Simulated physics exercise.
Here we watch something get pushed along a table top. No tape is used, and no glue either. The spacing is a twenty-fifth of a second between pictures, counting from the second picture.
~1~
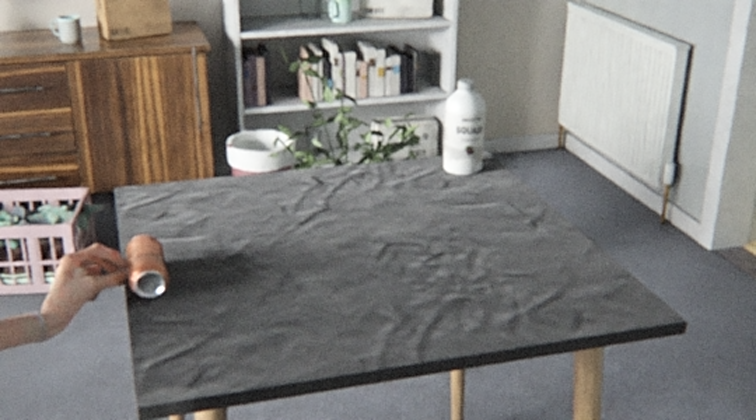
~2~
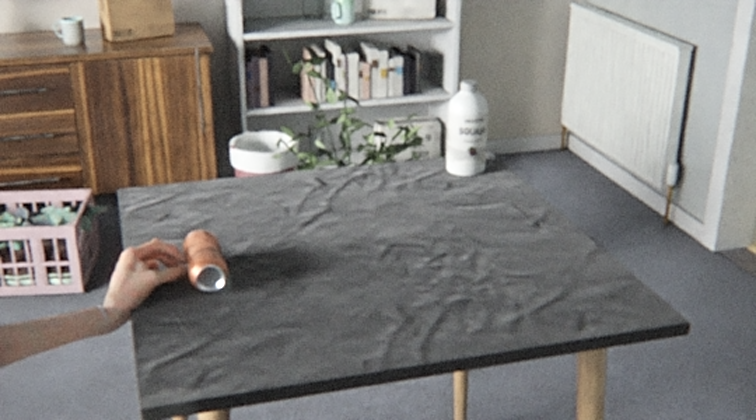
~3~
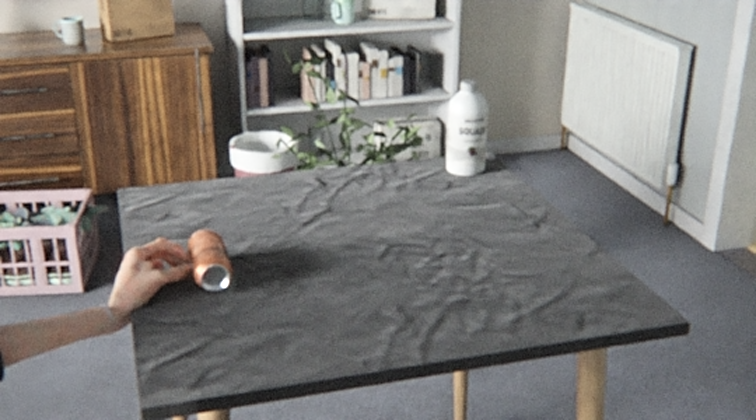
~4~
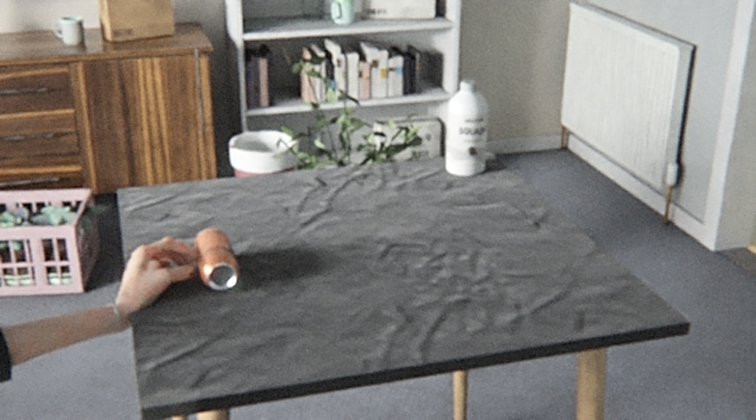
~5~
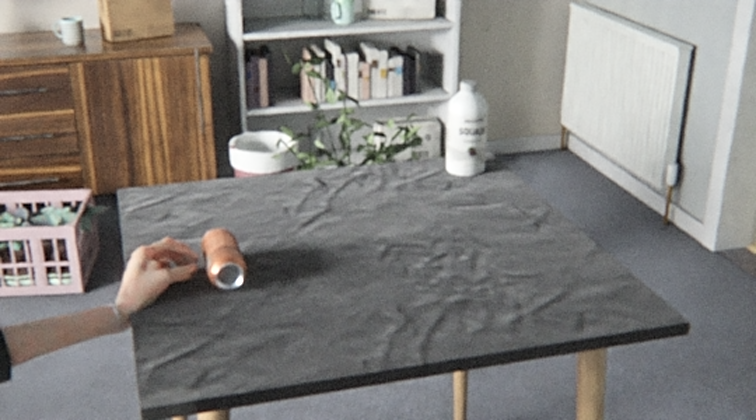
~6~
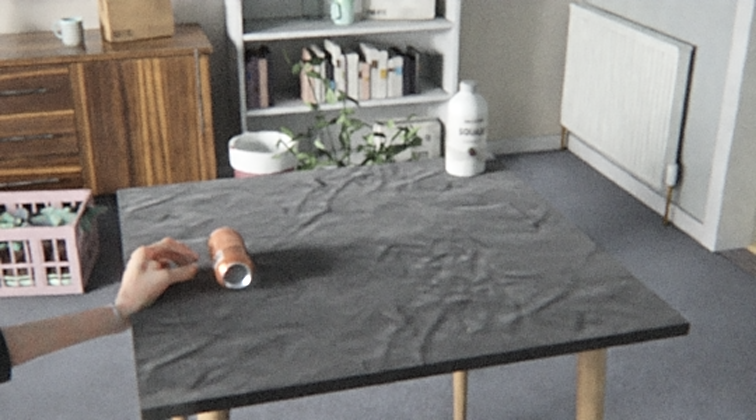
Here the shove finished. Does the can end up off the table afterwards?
Pretty sure it is up there at the end, you know.
Then, 0.10 s later than the last frame, orange can moved about its own width near (246, 256).
Then, 0.20 s later than the last frame, orange can moved about its own width near (259, 254).
Then, 0.50 s later than the last frame, orange can moved well along near (281, 252).
When it is over, moved from the start, orange can. End places, in pixels of the last picture, orange can near (282, 252).
